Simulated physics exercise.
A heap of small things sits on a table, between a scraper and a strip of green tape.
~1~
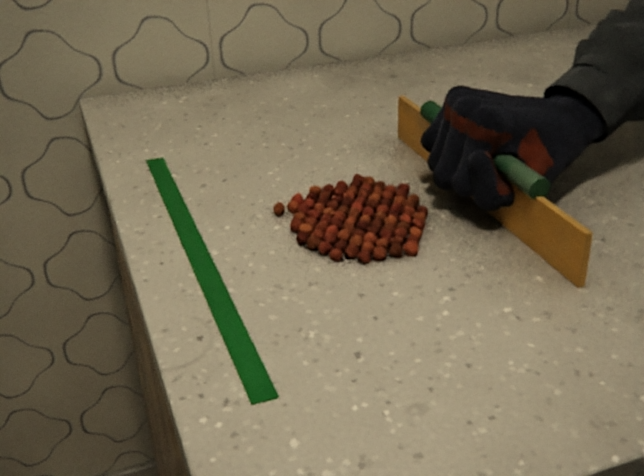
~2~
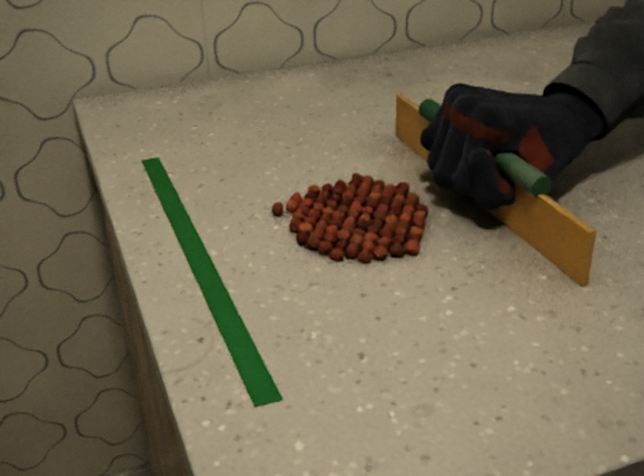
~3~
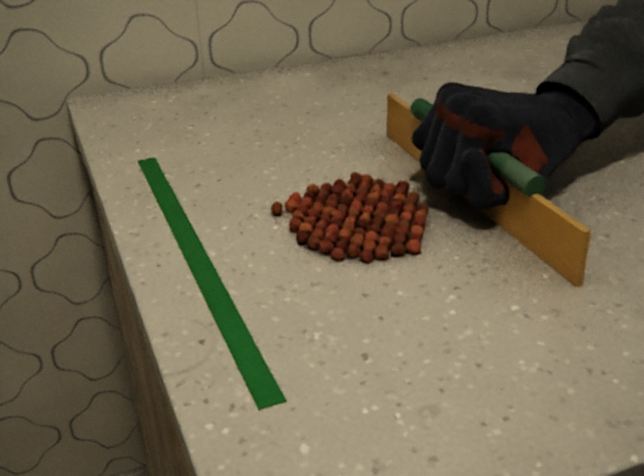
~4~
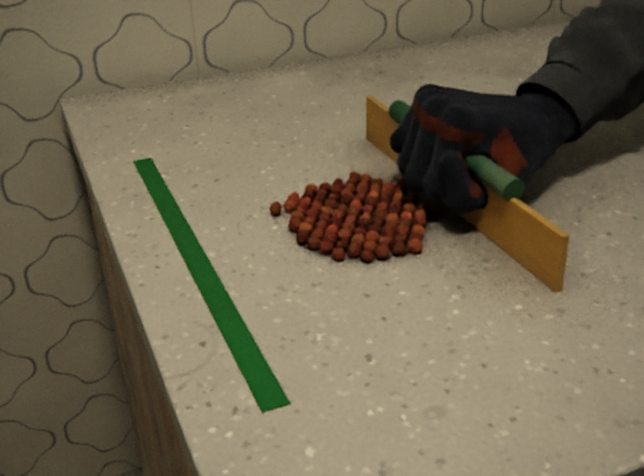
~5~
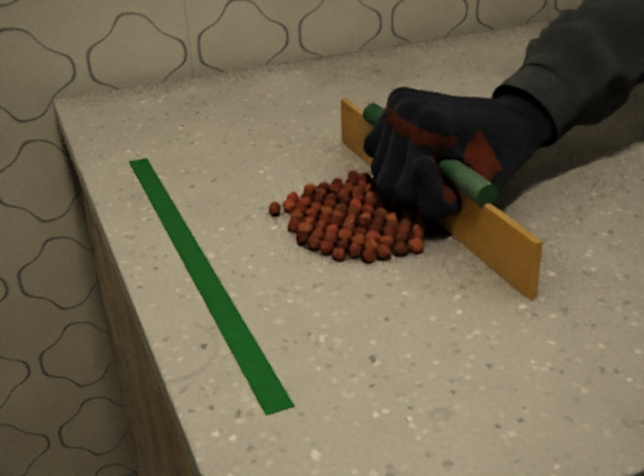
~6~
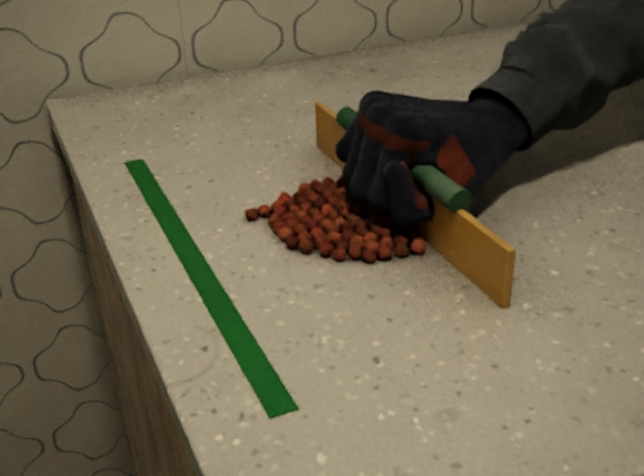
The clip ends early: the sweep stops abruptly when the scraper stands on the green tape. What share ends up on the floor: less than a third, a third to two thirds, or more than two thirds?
A third to two thirds.
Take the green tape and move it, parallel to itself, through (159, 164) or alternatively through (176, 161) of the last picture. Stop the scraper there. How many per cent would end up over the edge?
It would be some 30 per cent the first time and some 10 per cent the second.
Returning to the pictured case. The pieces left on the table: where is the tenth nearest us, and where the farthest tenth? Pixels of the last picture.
(184, 321) to (122, 212), roughly.
Just after the last frame, scraper still moving, near (285, 186); heap all on the table, its front near (175, 263).
A moment on, scraper stopped at the green tape; heap roughly a third over the edge.
Further on, scraper stopped at the green tape; heap roughly half over the edge.
When it is over, scraper stopped at the green tape; heap roughly half over the edge.
